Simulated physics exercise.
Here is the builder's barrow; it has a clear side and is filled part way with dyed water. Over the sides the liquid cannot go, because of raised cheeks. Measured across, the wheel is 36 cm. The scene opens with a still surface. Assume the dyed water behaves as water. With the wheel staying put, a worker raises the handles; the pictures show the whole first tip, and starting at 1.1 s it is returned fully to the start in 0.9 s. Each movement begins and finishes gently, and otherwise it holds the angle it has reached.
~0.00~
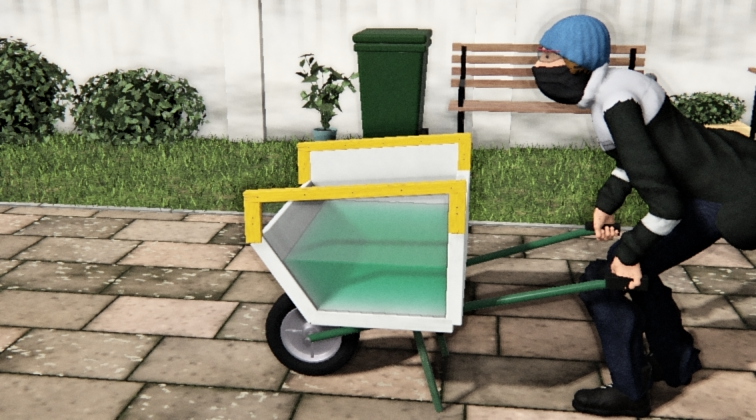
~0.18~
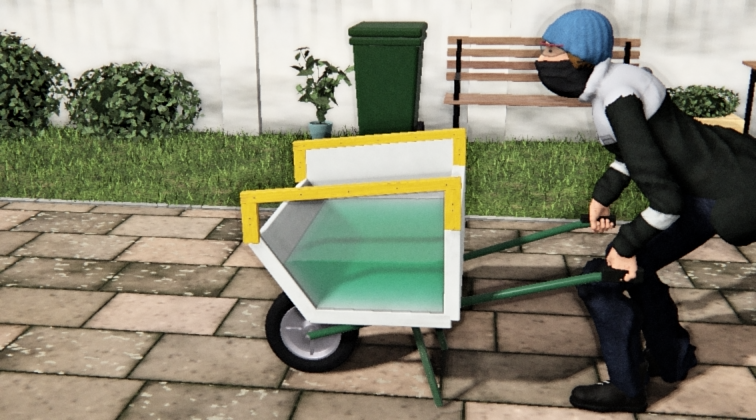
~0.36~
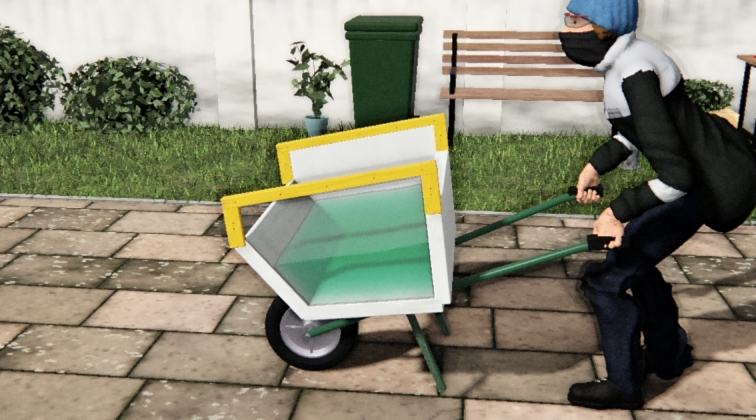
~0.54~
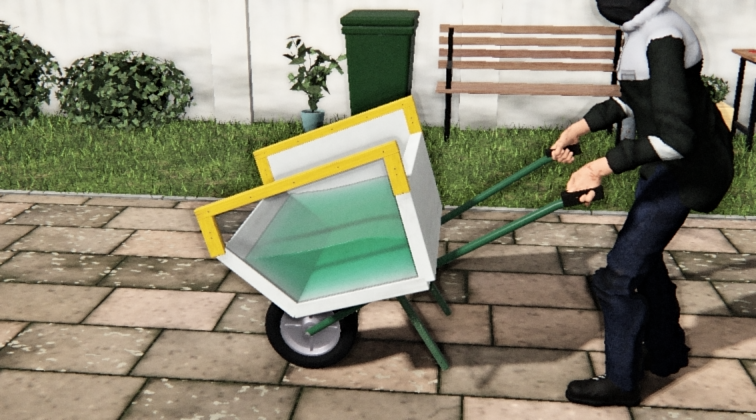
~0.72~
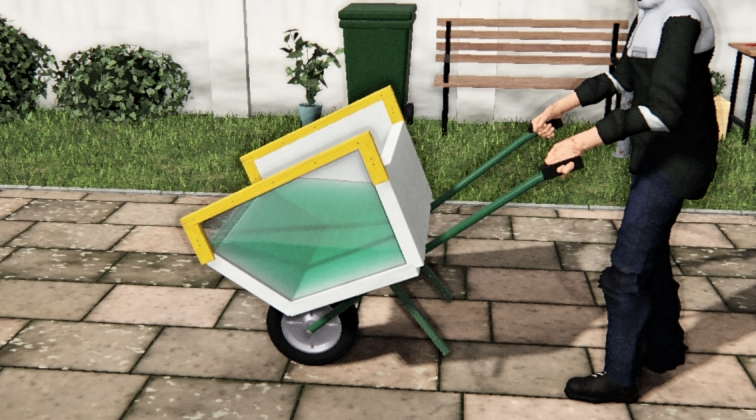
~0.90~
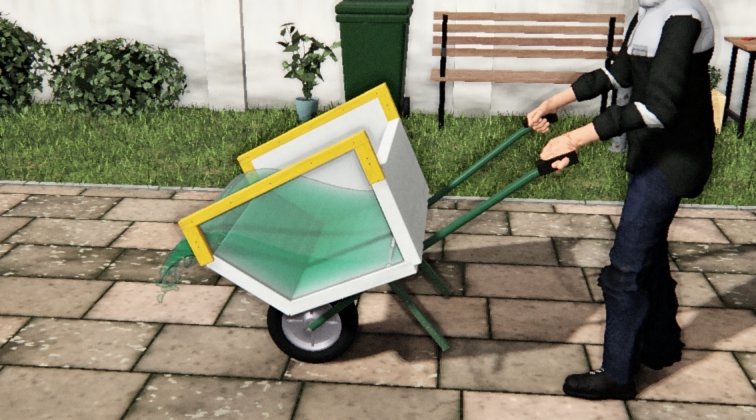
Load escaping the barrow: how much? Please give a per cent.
41 per cent.
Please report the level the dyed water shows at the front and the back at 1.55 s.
Level, front = 16 cm; level, back = 2 cm.
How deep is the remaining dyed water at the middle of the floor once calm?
Close to 10 cm once things settle.
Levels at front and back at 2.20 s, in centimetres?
Close to 4 cm in front, close to 16 cm behind.
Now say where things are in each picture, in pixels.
It reaches (328, 262) at the front; it reaches (435, 268) at the back; the lip is at (263, 235); the front is on the left, in the first frame.
It reaches (326, 262) at the front; it reaches (432, 262) at the back, in the second frame.
It reaches (313, 260) at the front; it reaches (417, 245) at the back; it has turned 7° nose down, in the third frame.
It reaches (293, 255) at the front; it reaches (395, 237) at the back; it has turned 16° nose down, in the fourth frame.
It reaches (277, 243) at the front; it reaches (388, 248) at the back; it has turned 22° nose down; dyed water has begun to come out, in the fifth frame.
It reaches (275, 244) at the front; it reaches (391, 257) at the back; it has turned 23° nose down; the lip is at (214, 254); dyed water is coming out, 13 per cent so far, in the sixth frame.
By 1.55 s the barrow is at 12° forwards, the surface stands 2 cm at the back and 16 cm at the front; 40 per cent has gone, over the front.
By 2.20 s the surface stands 17 cm at the back and 4 cm at the front; 40 per cent has gone, over the front.
By 2.80 s the surface stands 5 cm at the back and 14 cm at the front; 41 per cent has gone, over the front.
By 4.89 s 41 per cent has gone, over the front, 25 of 59 litres.
